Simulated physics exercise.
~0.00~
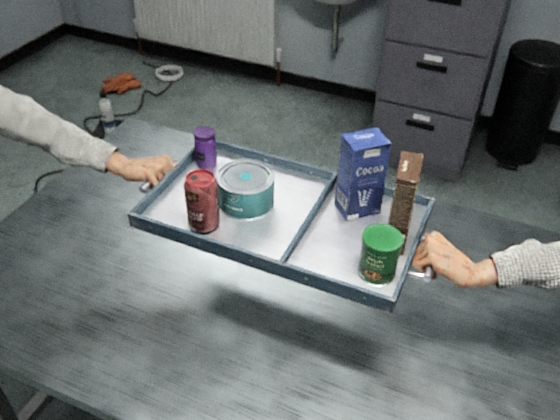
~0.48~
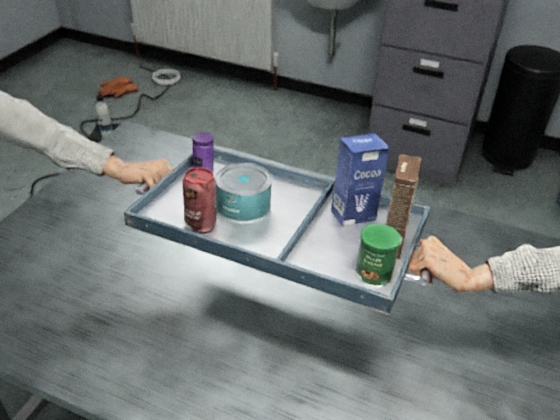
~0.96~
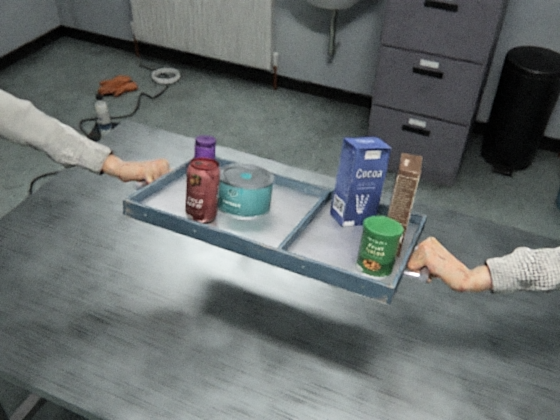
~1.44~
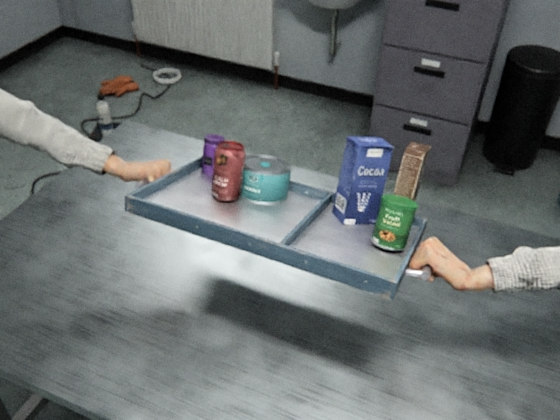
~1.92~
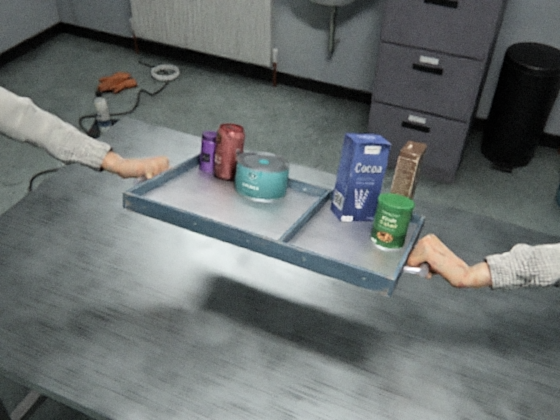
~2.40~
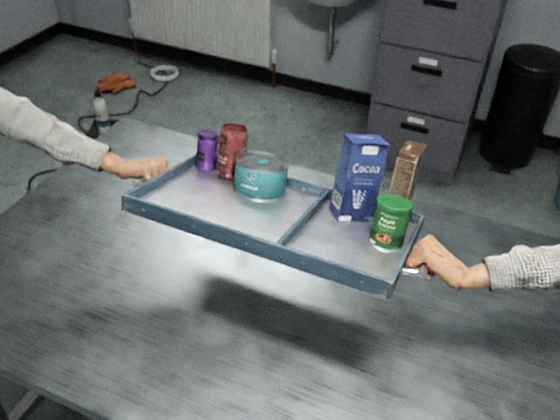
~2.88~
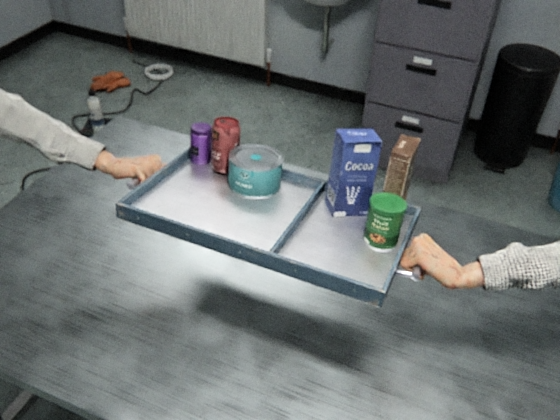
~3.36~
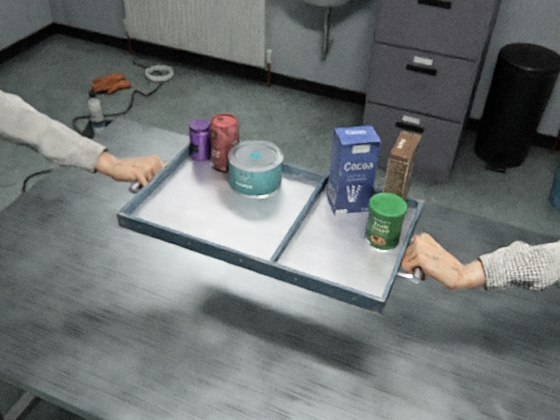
Two hands tipped a tray of groceries away from the viewer above a table, and the red can slid to the far side beside the purple container, while the green tin and turquoise tub shifted too; the tray then levelled with everything still standing.
